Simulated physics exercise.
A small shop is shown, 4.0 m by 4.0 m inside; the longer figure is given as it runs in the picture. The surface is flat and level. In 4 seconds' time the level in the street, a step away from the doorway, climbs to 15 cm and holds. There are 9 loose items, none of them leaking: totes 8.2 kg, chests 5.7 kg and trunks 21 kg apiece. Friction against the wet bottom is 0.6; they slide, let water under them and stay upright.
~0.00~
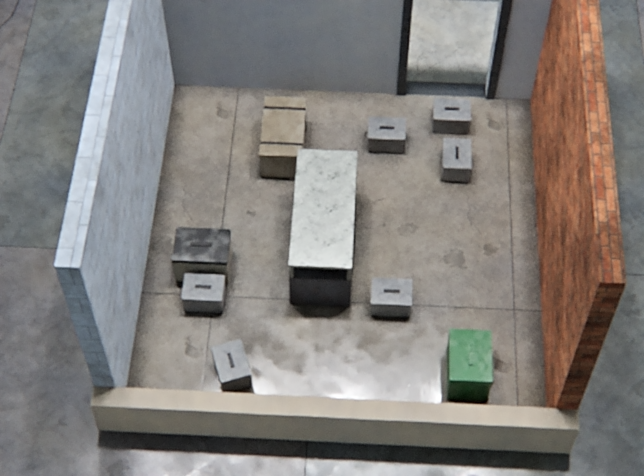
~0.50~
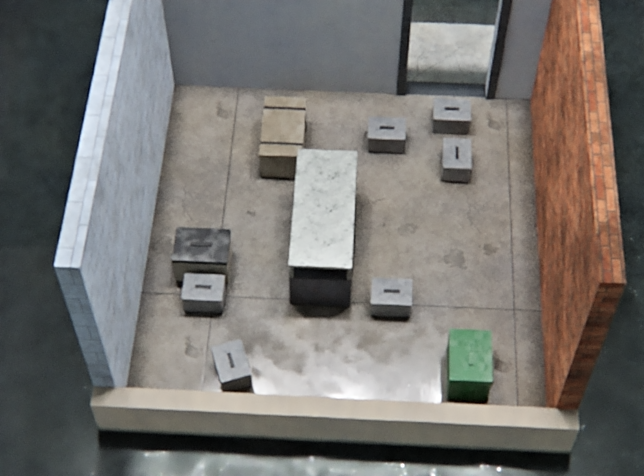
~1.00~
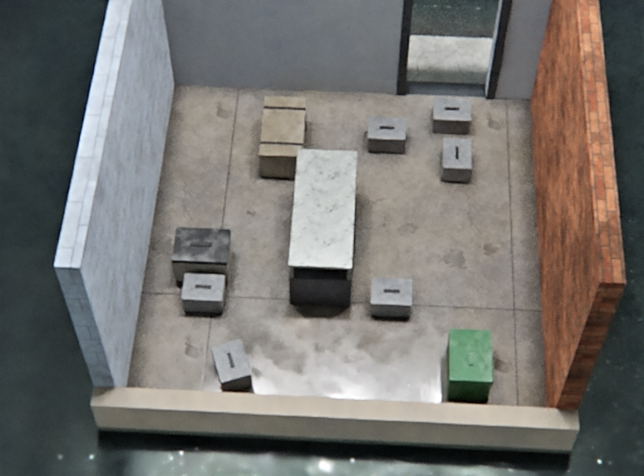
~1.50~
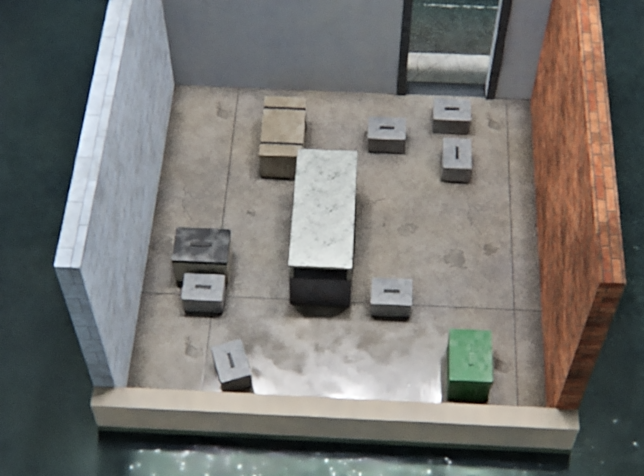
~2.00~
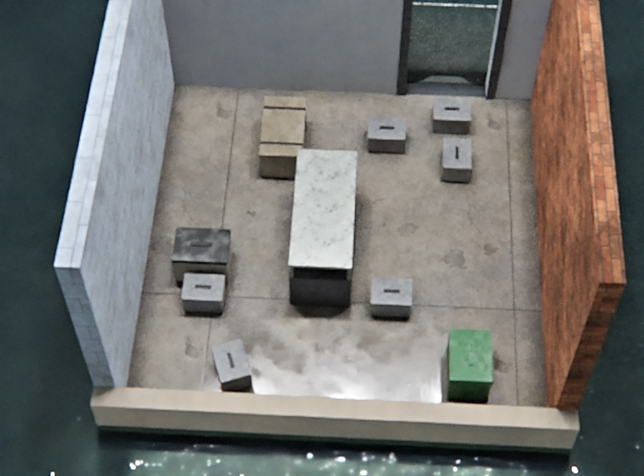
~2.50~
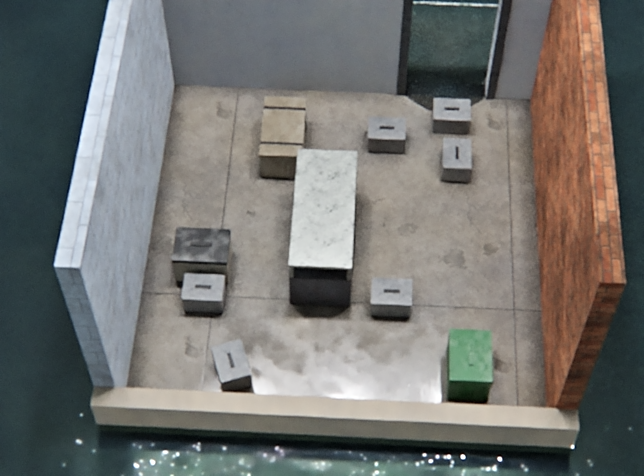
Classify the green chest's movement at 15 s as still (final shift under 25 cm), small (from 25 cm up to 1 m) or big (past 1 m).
Big.
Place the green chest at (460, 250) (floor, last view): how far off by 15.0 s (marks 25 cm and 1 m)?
Well, it gets shoved far.
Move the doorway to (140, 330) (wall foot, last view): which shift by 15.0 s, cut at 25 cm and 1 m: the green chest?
Then the green chest would have gone a long way.
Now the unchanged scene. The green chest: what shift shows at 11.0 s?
Roughly 100 cm.
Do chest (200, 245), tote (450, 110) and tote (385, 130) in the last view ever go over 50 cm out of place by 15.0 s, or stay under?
In turn: Within, beyond, beyond.
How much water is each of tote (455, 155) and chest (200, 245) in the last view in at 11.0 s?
First roughly 2 cm, second roughly 2 cm.
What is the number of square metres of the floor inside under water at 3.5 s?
At that time the wet patch spans about 1.0 m2.
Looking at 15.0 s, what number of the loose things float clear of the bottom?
The count is 3.
After 3.5 s the green chest is near (471, 355), 0.0 m from its start, aground; 0 afloat.
After 6.8 s the green chest is near (471, 355), 0.0 m from its start, aground; 0 afloat.
After 11.0 s the green chest is near (374, 366), 0.9 m from its start, afloat; 1 afloat.
After 15.0 s the green chest is near (241, 226), 2.6 m from its start, afloat; 3 afloat.
